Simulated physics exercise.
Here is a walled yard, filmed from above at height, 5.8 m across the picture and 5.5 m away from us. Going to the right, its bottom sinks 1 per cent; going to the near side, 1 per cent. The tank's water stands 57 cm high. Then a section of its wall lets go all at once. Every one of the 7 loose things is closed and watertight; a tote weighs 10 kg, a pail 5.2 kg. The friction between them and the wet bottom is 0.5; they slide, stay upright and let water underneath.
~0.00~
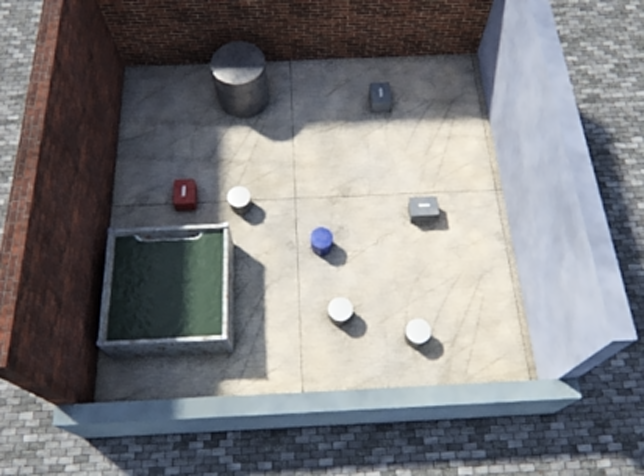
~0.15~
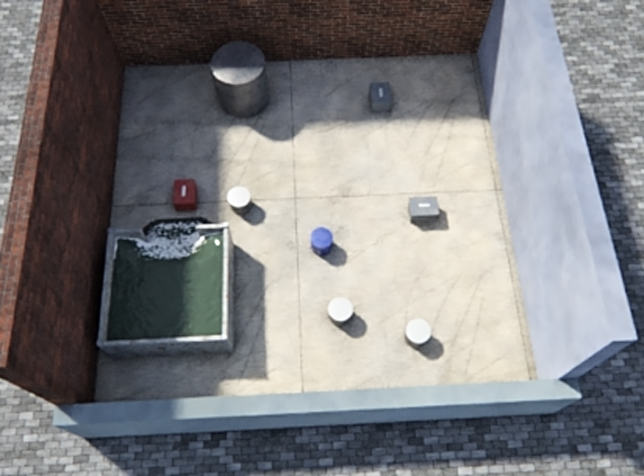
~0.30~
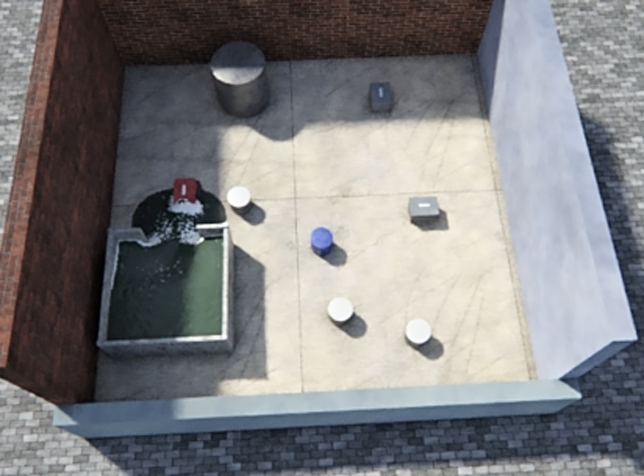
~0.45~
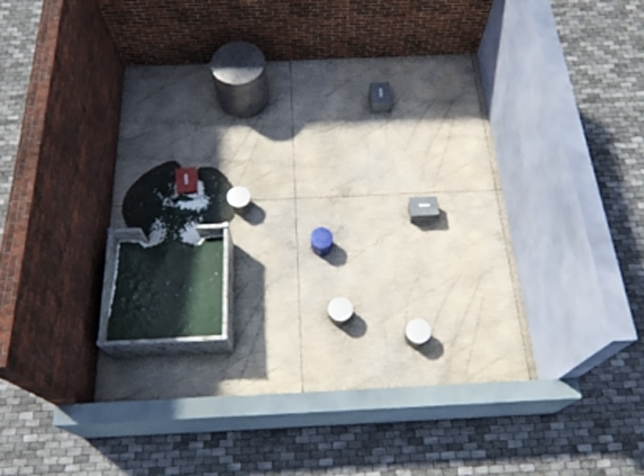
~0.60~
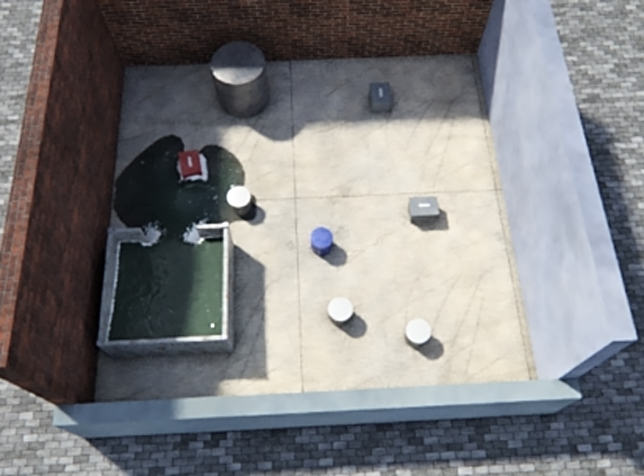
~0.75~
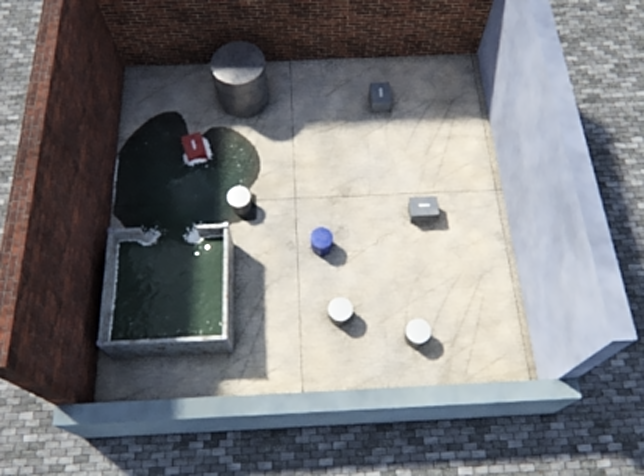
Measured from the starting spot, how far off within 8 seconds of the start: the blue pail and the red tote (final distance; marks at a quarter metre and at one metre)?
My prediction: The blue pail stays about where it was; the red tote ends a long way off.
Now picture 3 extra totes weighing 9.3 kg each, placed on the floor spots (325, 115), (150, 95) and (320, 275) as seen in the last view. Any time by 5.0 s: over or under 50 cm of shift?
First outside the limit, then outside the limit, then inside the limit.
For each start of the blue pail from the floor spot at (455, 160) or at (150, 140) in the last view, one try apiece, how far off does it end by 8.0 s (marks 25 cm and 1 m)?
From the first place it goes well off; from the second it goes well off.
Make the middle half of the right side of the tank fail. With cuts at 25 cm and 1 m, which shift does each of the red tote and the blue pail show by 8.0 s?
Log: Red tote negligible displacement; blue pail large displacement.
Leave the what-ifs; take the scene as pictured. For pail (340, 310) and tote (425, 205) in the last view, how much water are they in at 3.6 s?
Roughly 0 and 0 cm.
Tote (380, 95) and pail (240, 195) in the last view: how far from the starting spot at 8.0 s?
Lab note - net shifts in order: 40 cm; 40 cm.
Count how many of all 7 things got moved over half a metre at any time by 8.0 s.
Count: 1.
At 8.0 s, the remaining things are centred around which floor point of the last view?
About (359, 210).
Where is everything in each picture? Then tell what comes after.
In the first frame, the blue pail at (321, 237) rests on the ground; the red tote at (184, 191) rests on the ground; 2.2 m2 under water; 0 of 7 have shifted.
In the second frame, the blue pail at (321, 237), on the bottom; the red tote at (184, 191) rests on the ground; water covers 2.7 m2; 0 of 7 have shifted.
In the third frame, the blue pail at (321, 237), on the bottom; the red tote at (184, 190) rests on the ground; water covers 3.2 m2; 0 of 7 have shifted.
In the fourth frame, the blue pail at (321, 237) rests on the ground; the red tote at (186, 179), on the bottom, 20 cm from its start; water covers 3.9 m2; 1 of 7 have shifted.
In the fifth frame, the blue pail at (321, 237) rests on the ground; the red tote at (190, 162) rests on the ground, 49 cm from its start; water covers 4.8 m2; 1 of 7 have shifted.
In the sixth frame, the blue pail at (321, 237), on the bottom; the red tote at (194, 145) rests on the ground, 79 cm from its start; 5.8 m2 under water; 1 of 7 have shifted.
After 1.6 s the blue pail is near (321, 237), 0.0 m from its start, aground; the red tote is near (205, 77), 2.0 m from its start, aground; 0 afloat.
After 3.6 s the blue pail is near (321, 237), 0.0 m from its start, aground; the red tote is near (300, 71), 2.7 m from its start, aground; 0 afloat.
After 5.6 s the blue pail is near (321, 237), 0.0 m from its start, aground; the red tote is near (342, 68), 3.2 m from its start, aground; 0 afloat.
After 8.0 s the blue pail is near (321, 237), 0.0 m from its start, aground; the red tote is near (342, 68), 3.2 m from its start, aground; 0 afloat.
